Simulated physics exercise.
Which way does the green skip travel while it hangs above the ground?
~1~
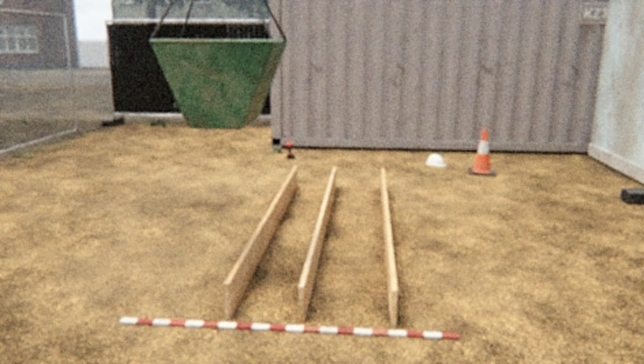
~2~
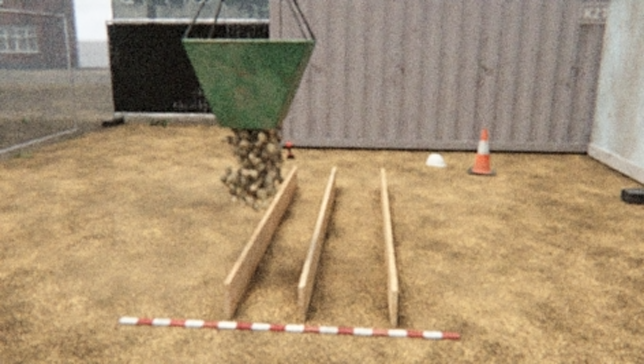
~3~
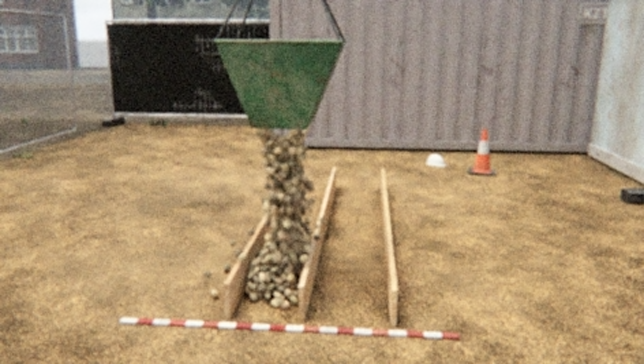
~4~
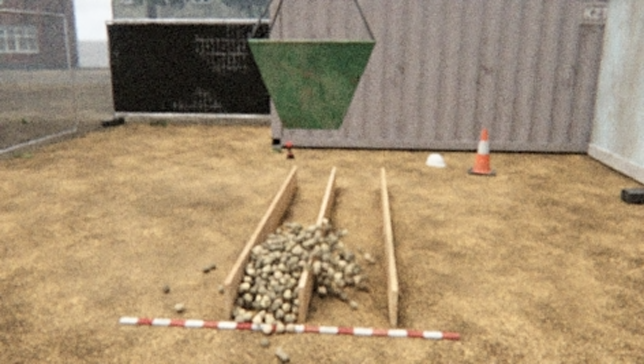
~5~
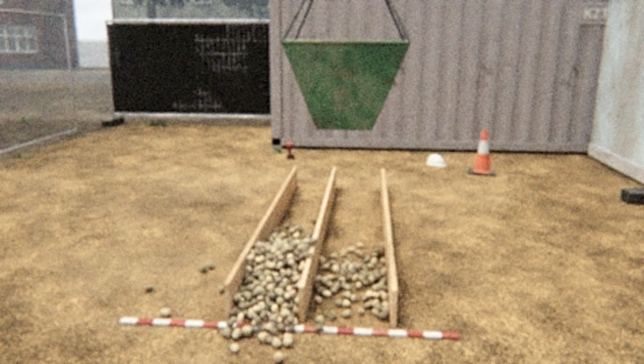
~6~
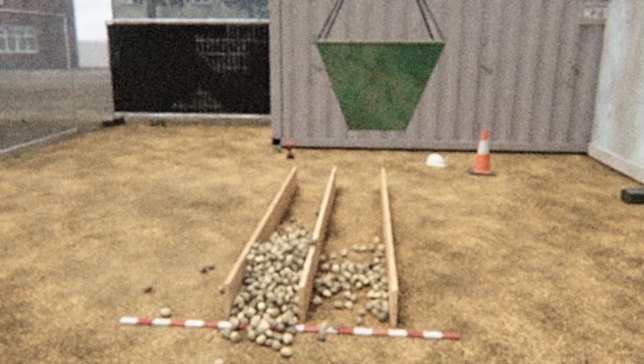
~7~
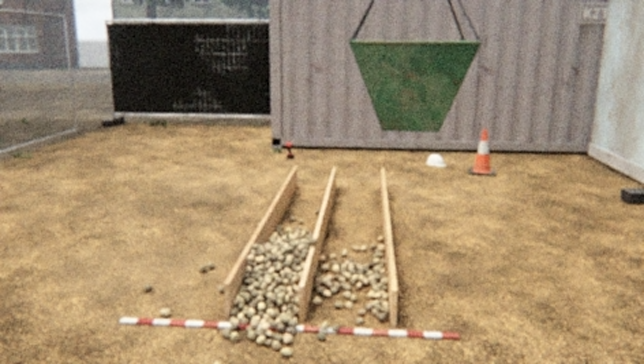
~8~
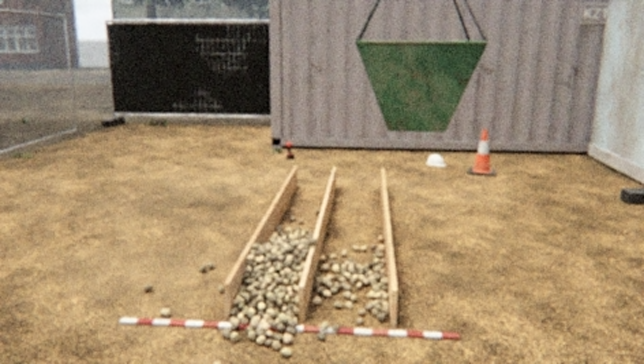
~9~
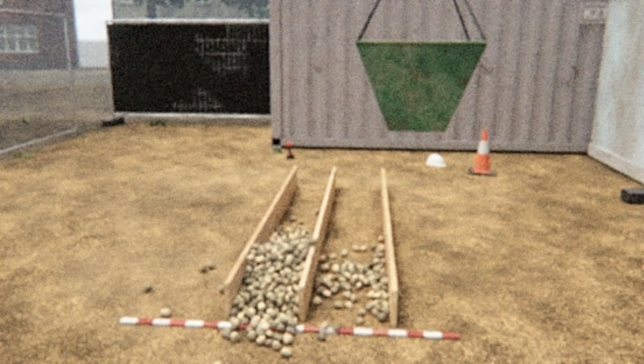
The green skip travels to the right, past the wooden planks, before it stops.
